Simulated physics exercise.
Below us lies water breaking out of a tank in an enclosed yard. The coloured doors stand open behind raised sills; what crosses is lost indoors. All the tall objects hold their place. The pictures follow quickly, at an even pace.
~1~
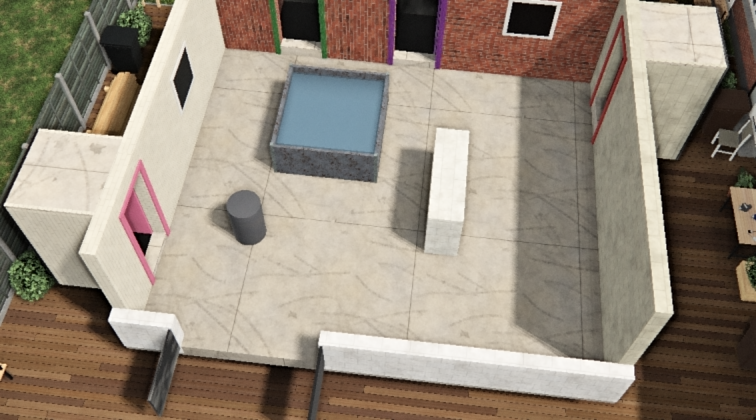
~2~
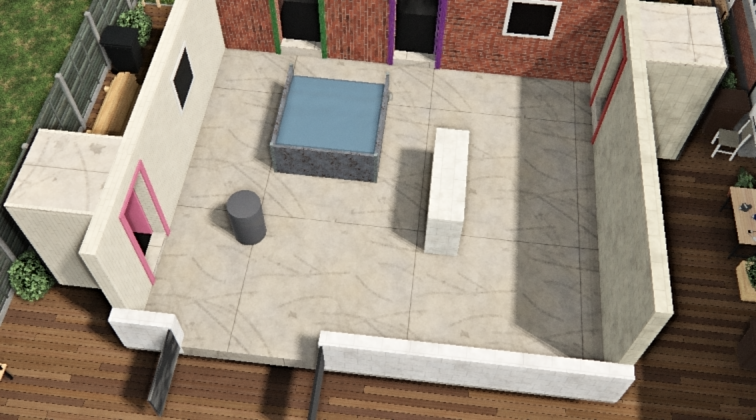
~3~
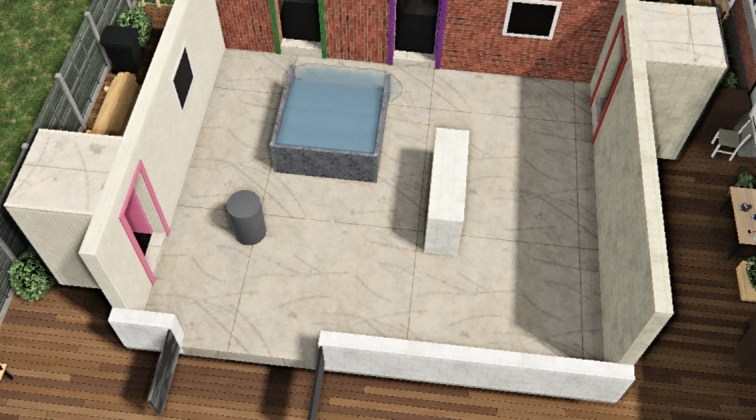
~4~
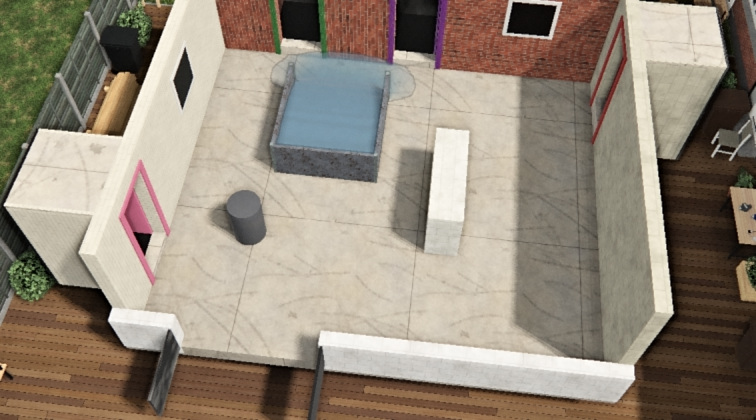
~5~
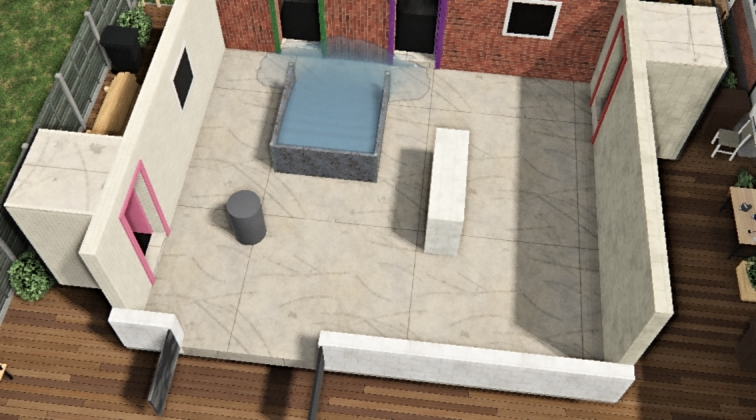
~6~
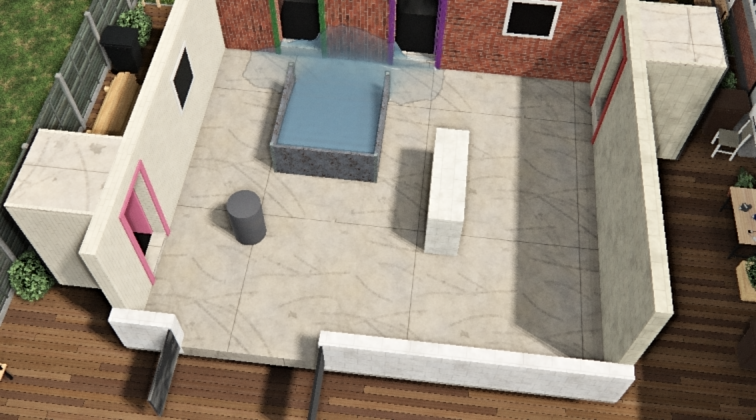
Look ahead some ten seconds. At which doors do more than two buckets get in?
In the end: The red door admits no more than that; the purple door lets in a lot; the green door lets in a lot; the pink door admits no more than that.
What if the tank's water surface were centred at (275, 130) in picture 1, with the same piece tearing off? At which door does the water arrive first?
First comes the green-painted one.
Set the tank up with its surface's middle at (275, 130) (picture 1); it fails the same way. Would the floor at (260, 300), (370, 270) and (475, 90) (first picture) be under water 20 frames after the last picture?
As listed: Clear, not flooded, awash.
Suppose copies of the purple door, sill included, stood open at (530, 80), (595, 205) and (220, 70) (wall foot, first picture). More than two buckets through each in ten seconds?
As listed: Holds, holds, floods.
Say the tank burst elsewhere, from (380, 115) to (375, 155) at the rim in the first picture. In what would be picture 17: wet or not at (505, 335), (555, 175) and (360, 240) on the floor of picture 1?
In turn: Clear, covered, awash.
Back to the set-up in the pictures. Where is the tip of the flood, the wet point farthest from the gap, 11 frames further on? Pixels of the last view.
Around (590, 84).
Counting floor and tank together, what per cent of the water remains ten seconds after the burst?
Close to 82 %.
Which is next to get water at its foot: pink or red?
It is the red one.
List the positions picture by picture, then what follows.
The first picture shows the water tank at (332, 111) is whole and still.
In the second picture, the front is at a hidden place, out from the gap on the water tank's far side.
In the third picture, water pours out on the water tank's far side and has run to a hidden place.
In the fourth picture, water pours out on the water tank's far side and has run to (293, 56).
In the fifth picture, water pours out on the water tank's far side and has run to (272, 53).
In the sixth picture, water pours out on the water tank's far side and has run to (442, 70).
A moment on, water covers 15 % of the floor; the red door not reached, the purple door under two buckets in, the green door over two buckets in, the pink door not reached.
Next, water covers 30 % of the floor; the red door wet at the sill, nothing in, the purple door over two buckets in, the green door far over two buckets in, the pink door not reached.
Then, water covers 50 % of the floor; the red door wet at the sill, nothing in, the purple door over two buckets in, the green door far over two buckets in, the pink door wet at the sill, nothing in.
Later, water covers 75 % of the floor; the red door wet at the sill, nothing in, the purple door over two buckets in, the green door far over two buckets in, the pink door wet at the sill, nothing in.
In the end, water covers 90 % of the floor; the red door wet at the sill, nothing in, the purple door over two buckets in, the green door far over two buckets in, the pink door wet at the sill, nothing in.
